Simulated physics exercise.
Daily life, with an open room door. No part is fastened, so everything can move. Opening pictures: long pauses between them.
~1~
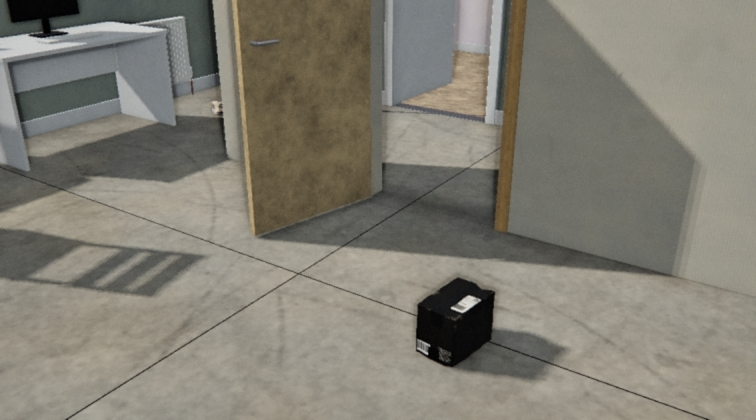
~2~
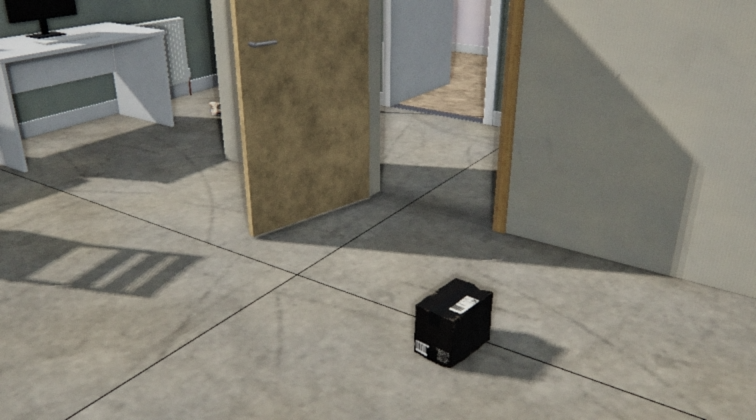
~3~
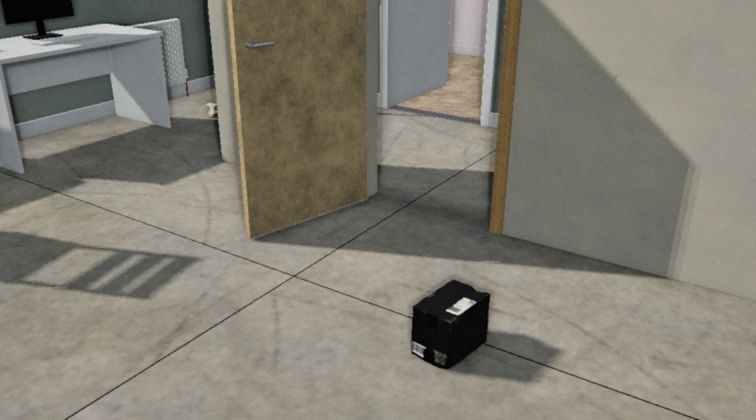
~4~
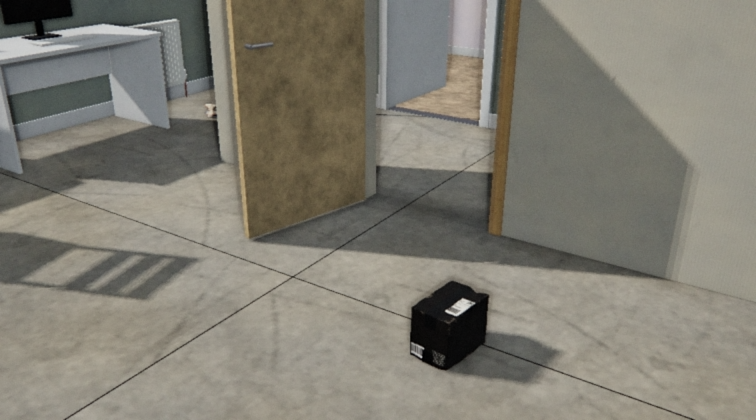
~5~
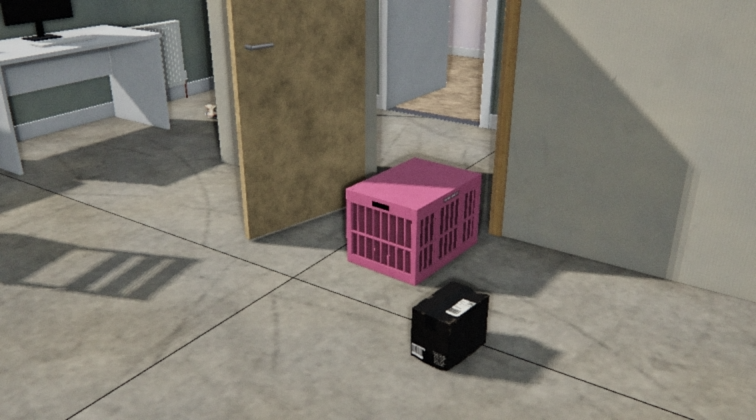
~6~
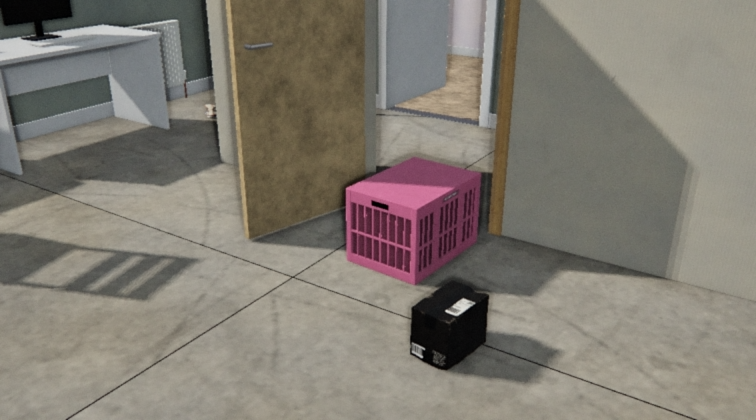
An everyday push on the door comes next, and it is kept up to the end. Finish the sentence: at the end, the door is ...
... still partly open.
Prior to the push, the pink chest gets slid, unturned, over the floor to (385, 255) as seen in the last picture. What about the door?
Observation: Afterwards the door is stopped partway.
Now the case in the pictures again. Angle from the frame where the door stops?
Open angle: About 60°.
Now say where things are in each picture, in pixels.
The first frame shows door wide open and still; black parcel (455, 322).
The second frame shows door wide open and still; black parcel (454, 323).
The third frame shows door wide open and still; black parcel (451, 324).
The fourth frame shows door wide open and still; black parcel (449, 325).
The fifth frame shows door wide open and still; black parcel (450, 326).
The sixth frame shows door wide open and still; pink chest (415, 217); black parcel (450, 325).
Then, 0.40 s past the last view, open by 98°.
Then, 0.70 s past the last view, open by 87°.
Then, 1.00 s past the last view, open by 75°.
Then, 1.20 s past the last view, open by 66°.
Finally, open by 62°; both still in place. Final places as the last picture's camera would see them, pink chest near (416, 216).
